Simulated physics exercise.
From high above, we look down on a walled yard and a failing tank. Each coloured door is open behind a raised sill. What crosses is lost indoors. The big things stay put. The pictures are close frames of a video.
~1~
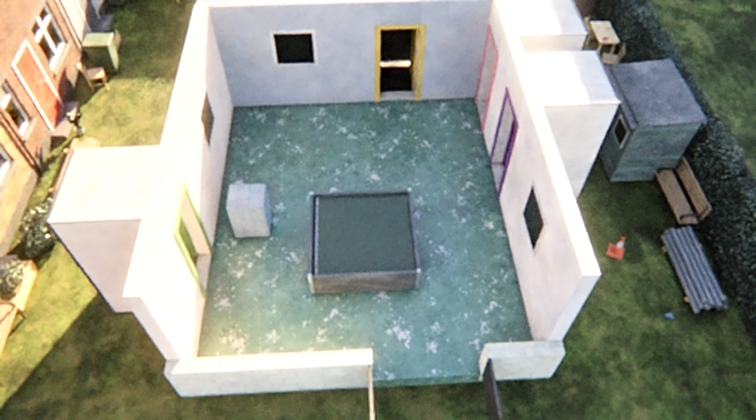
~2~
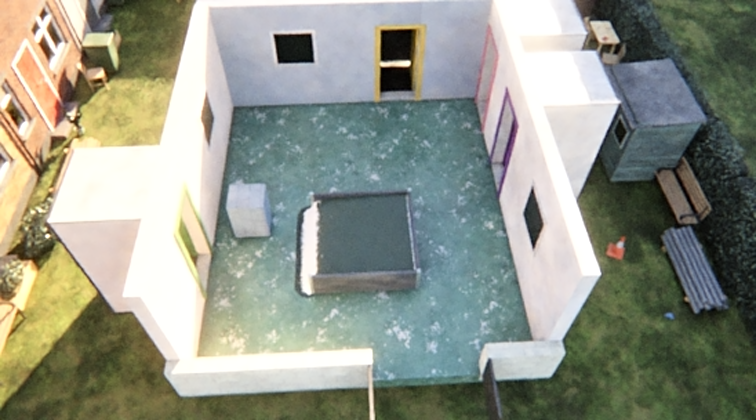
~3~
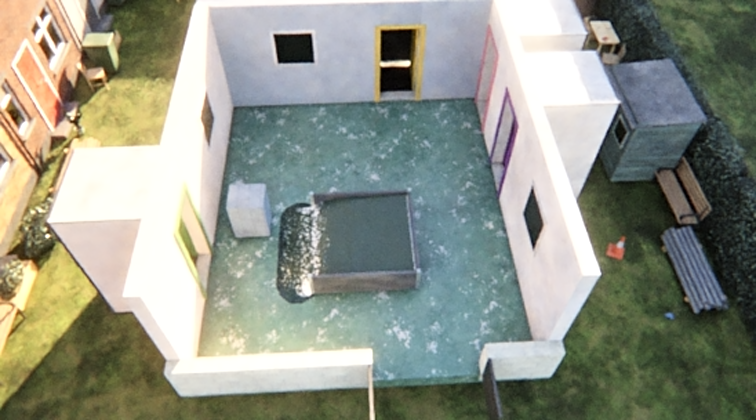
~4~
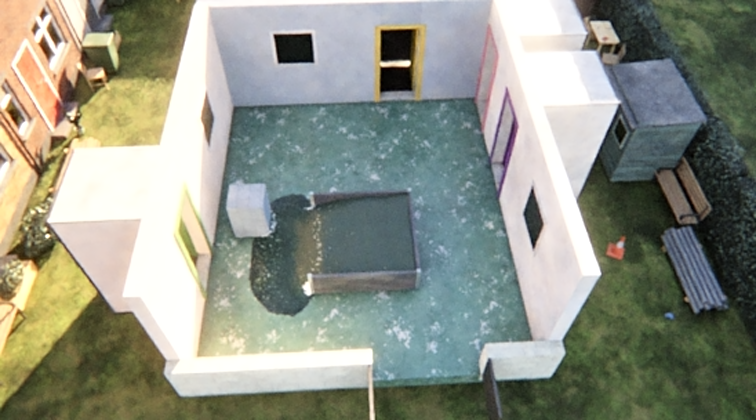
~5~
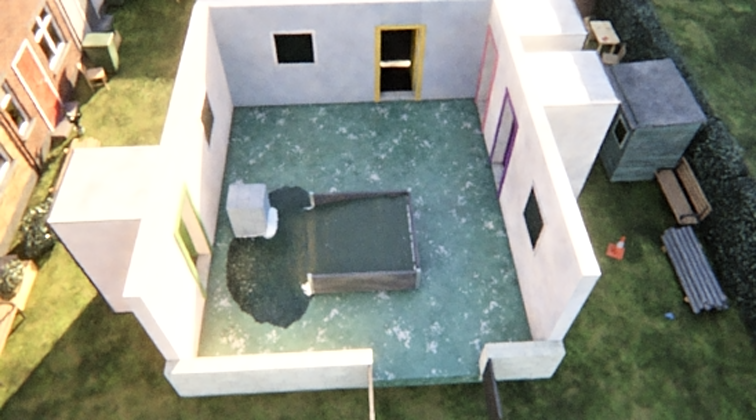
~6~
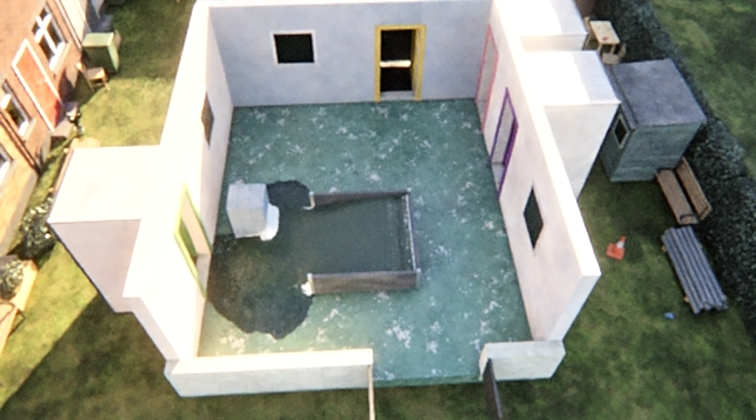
Dark water sits still in a low square tank in a walled yard seen from above, then breaks out through the tank's left side in a foaming rush. It spreads leftward over the green floor as a widening dark pool, reaches the pale block and froths white around its base.
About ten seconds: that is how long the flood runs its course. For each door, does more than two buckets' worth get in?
Door by door: The green door, yes; the purple door, no; the pink door, no; the yellow door, no.
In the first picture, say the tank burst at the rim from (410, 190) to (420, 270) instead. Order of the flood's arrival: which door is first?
I'd name the purple door.
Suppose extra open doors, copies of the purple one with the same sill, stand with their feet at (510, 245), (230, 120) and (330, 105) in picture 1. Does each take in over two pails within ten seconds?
Log: Door one misses the mark; door two beats the mark; door three misses the mark.
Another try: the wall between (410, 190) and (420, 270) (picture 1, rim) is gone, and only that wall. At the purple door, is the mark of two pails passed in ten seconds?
As I see it, the purple door surpasses the limit.
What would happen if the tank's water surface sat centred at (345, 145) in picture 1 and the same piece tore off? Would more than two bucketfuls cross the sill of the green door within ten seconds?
As far as I can tell, the green door stays within limits.
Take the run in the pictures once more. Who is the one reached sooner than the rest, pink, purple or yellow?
Go with the yellow one.
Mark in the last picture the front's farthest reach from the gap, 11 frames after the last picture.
Approximate pixel: (233, 114).
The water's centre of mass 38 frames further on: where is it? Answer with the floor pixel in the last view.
It's close to (310, 226).
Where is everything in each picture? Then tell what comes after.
Still water in the water tank at (363, 233), in the first picture.
The front is at (306, 211), out from the gap at (314, 245), in the second picture.
The front is at (298, 207), out from the gap at (314, 246), in the third picture.
Water pours out at (314, 246) and has run to (275, 206), in the fourth picture.
The front is at (238, 296), out from the gap at (314, 246), in the fifth picture.
Water pours out at (314, 246) and has run to (207, 286), in the sixth picture.
A moment on, water covers 20 % of the floor; the green door over two buckets in, the purple door not reached, the pink door not reached, the yellow door not reached.
Next, water covers 30 % of the floor; the green door far over two buckets in, the purple door not reached, the pink door not reached, the yellow door not reached.
Then, water covers 40 % of the floor; the green door far over two buckets in, the purple door not reached, the pink door not reached, the yellow door not reached.
Later, water covers 70 % of the floor; the green door far over two buckets in, the purple door not reached, the pink door not reached, the yellow door wet at the sill, nothing in.
In the end, water covers 95 % of the floor; the green door far over two buckets in, the purple door wet at the sill, nothing in, the pink door wet at the sill, nothing in, the yellow door wet at the sill, nothing in.
